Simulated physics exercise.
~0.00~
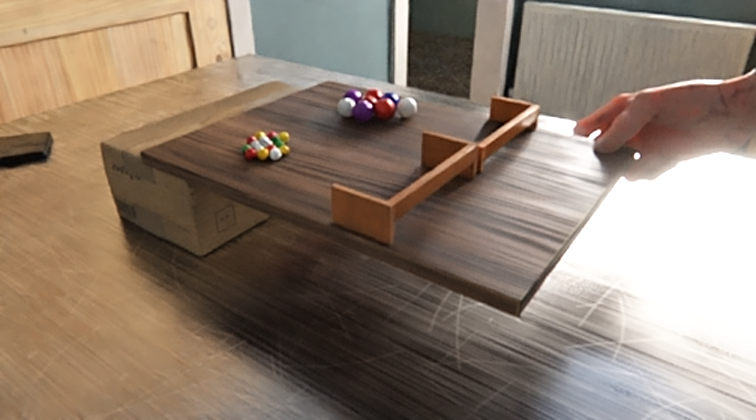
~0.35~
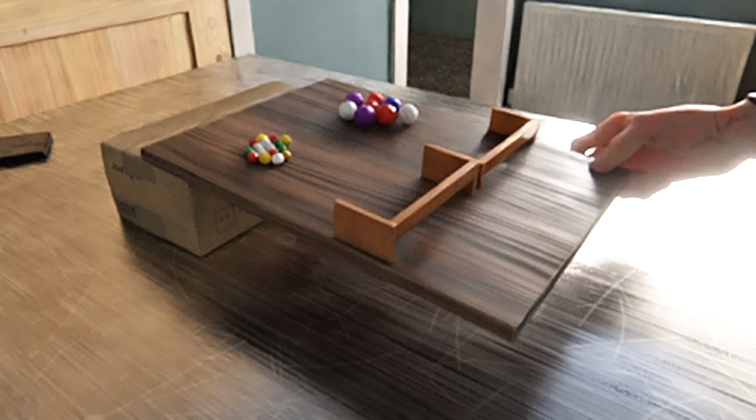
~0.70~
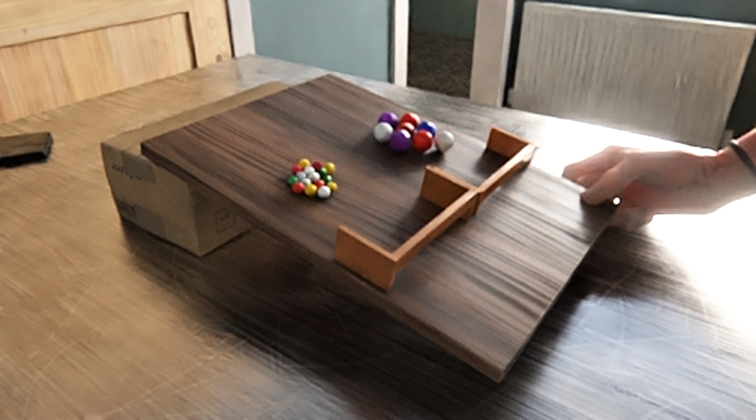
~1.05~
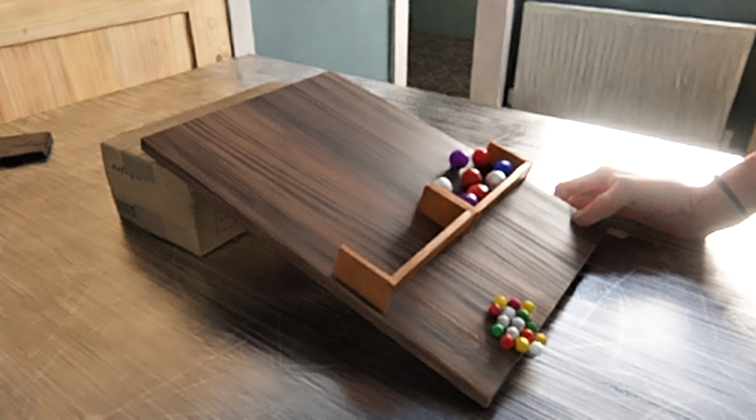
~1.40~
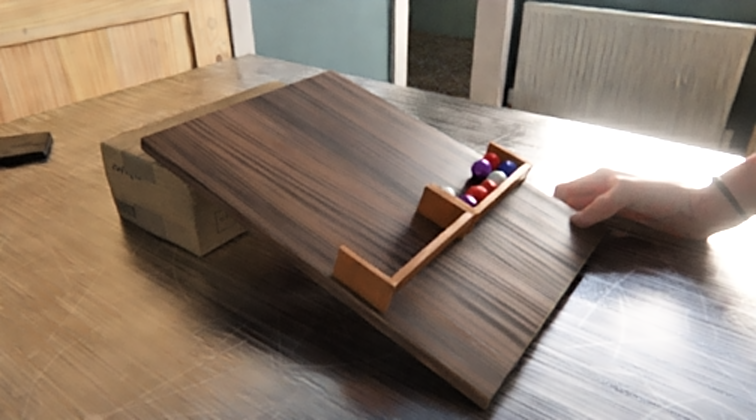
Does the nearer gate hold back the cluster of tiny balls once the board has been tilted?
No, the tiny balls slip under the nearer gate and carry on down the board, while only the larger balls are stopped by their gate.
